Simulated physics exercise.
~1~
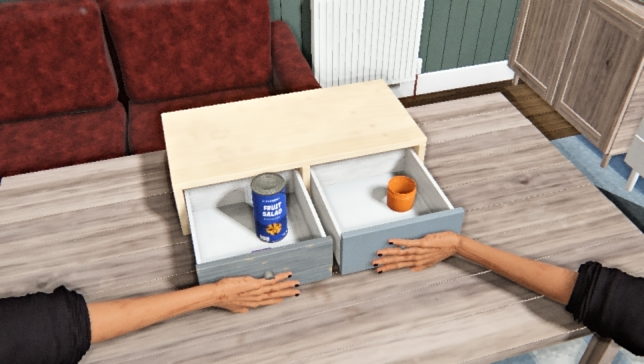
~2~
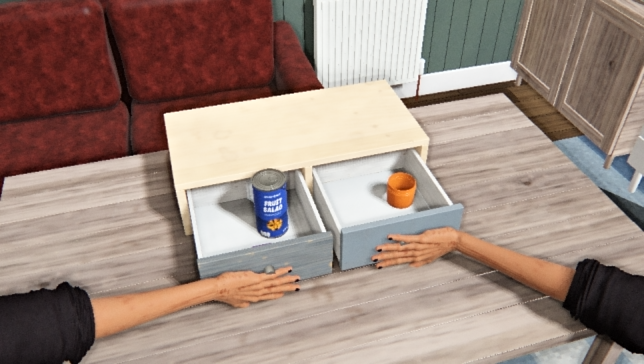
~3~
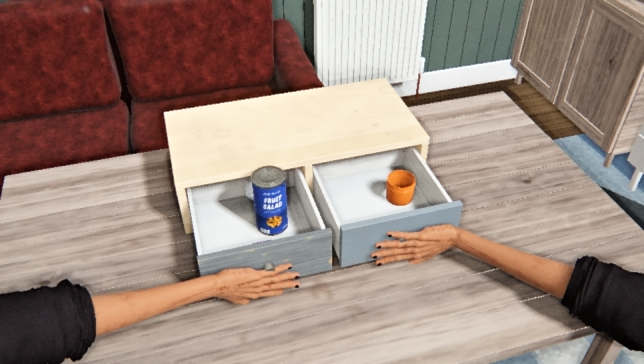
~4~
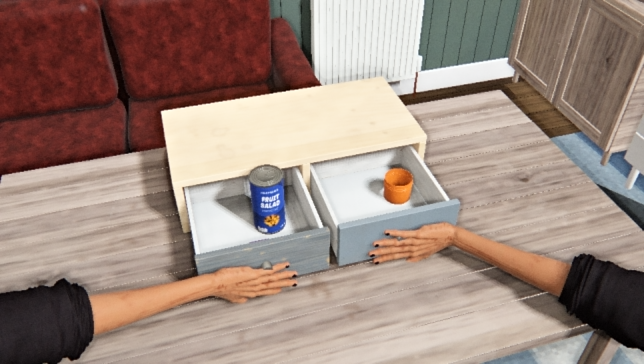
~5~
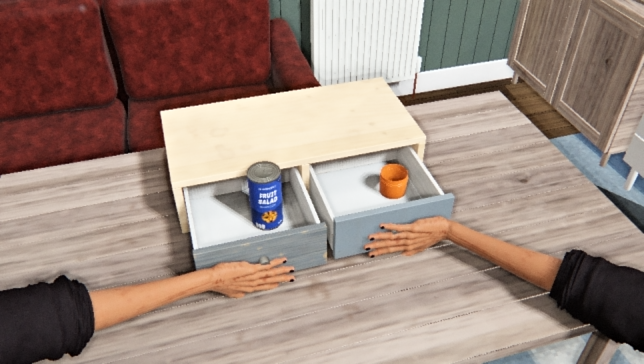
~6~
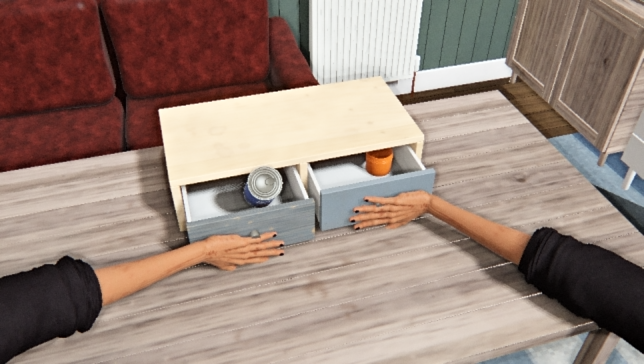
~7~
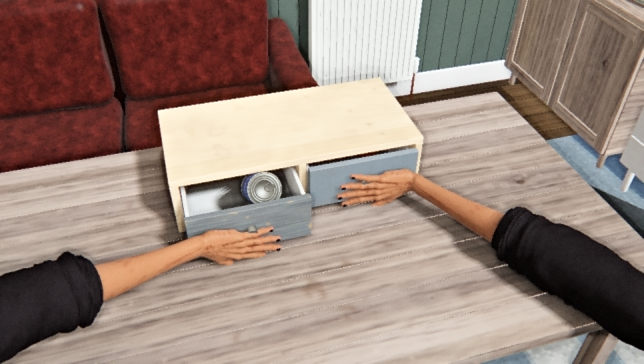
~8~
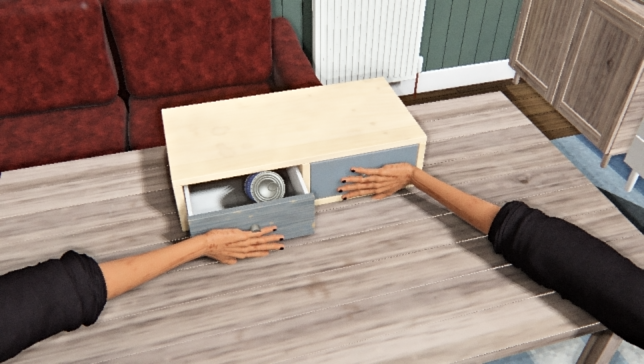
Two hands pushing side-by-side drawers inwards, the right one closing with an orange cup, the left jamming on a tilted blue can.
